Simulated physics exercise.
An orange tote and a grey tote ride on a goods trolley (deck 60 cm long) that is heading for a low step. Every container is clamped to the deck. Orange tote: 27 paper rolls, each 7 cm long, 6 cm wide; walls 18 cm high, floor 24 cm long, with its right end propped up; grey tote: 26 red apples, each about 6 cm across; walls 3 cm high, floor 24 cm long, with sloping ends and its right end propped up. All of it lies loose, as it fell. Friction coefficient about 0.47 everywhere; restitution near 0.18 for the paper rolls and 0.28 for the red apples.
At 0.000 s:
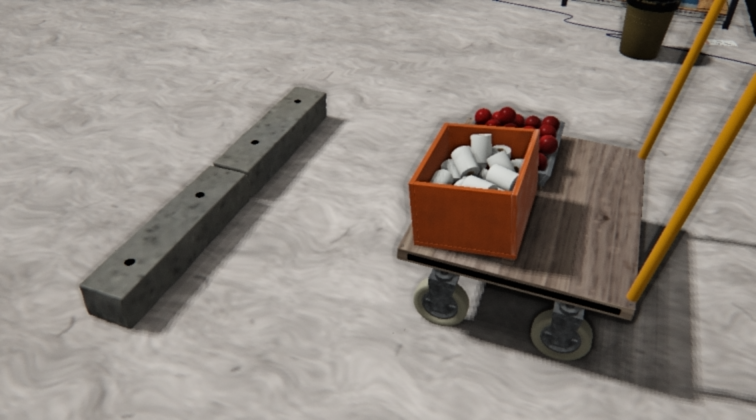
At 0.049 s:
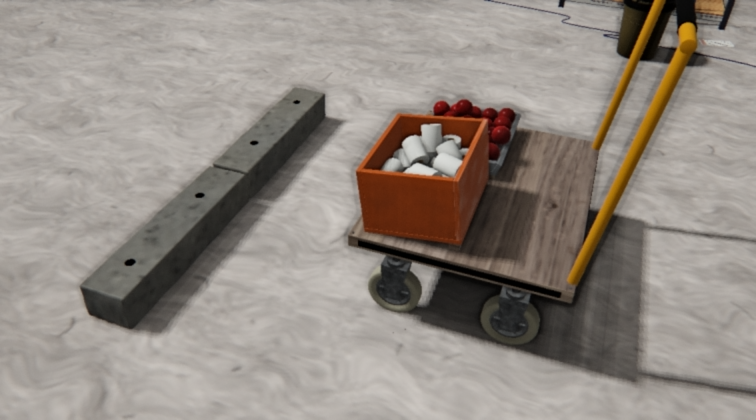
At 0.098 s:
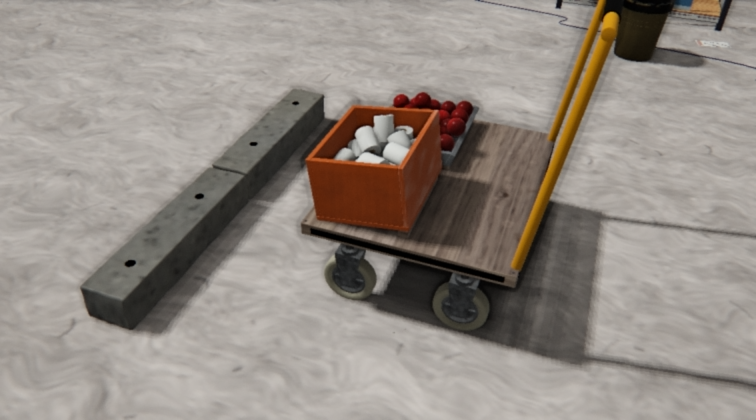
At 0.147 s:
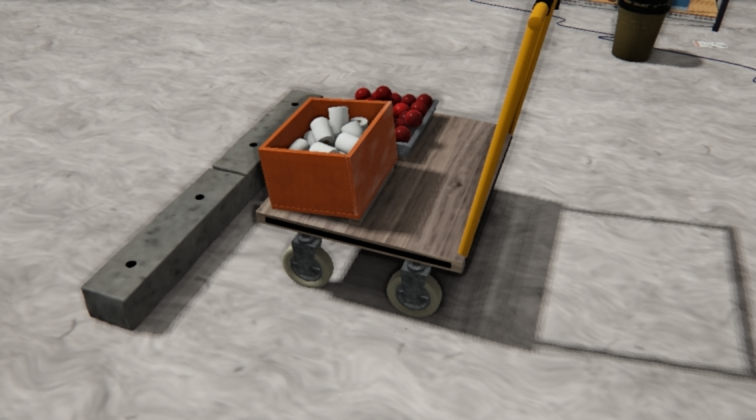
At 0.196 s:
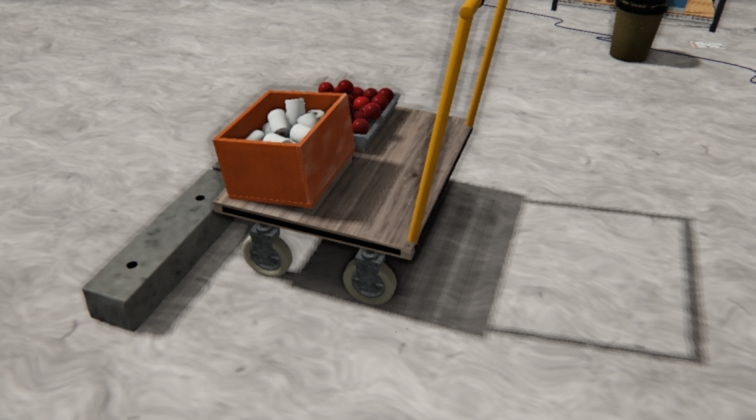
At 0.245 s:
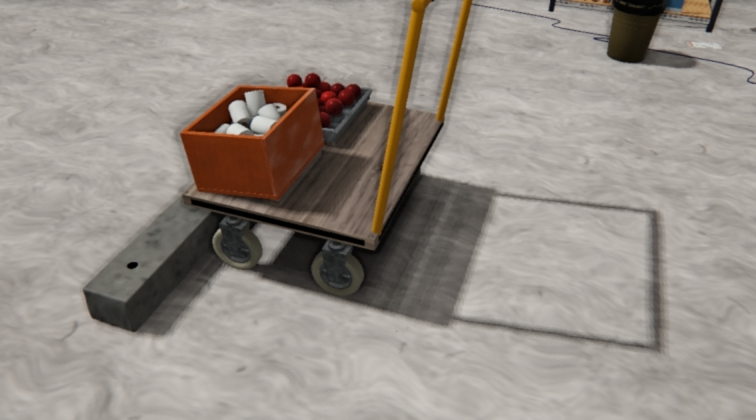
The video shows a goods trolley with yellow handles carrying an orange tote of white paper rolls and a grey tote of red apples, rolling left across a pale floor toward a low grey step, its load staying inside.
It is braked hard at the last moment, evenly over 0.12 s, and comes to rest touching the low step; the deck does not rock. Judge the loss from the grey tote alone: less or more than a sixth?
Over a sixth of the red apples leave the grey tote.
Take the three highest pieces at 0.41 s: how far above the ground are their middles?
Roughly 48 cm.
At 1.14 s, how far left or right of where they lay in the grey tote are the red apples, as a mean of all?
About 58 cm to the left.
After 0.29 s, the orange tote has all 27 and the grey tote is down by 3 of 26.
After 0.41 s, the orange tote has all 27 and the grey tote is down by 12 of 26.
After 0.64 s, the orange tote has all 27 and the grey tote is down by 13 of 26.
When it is over (at 1.14 s), the orange tote has all 27 and the grey tote is down by 14 of 26. Asked share, 14 of 26, 54 per cent.
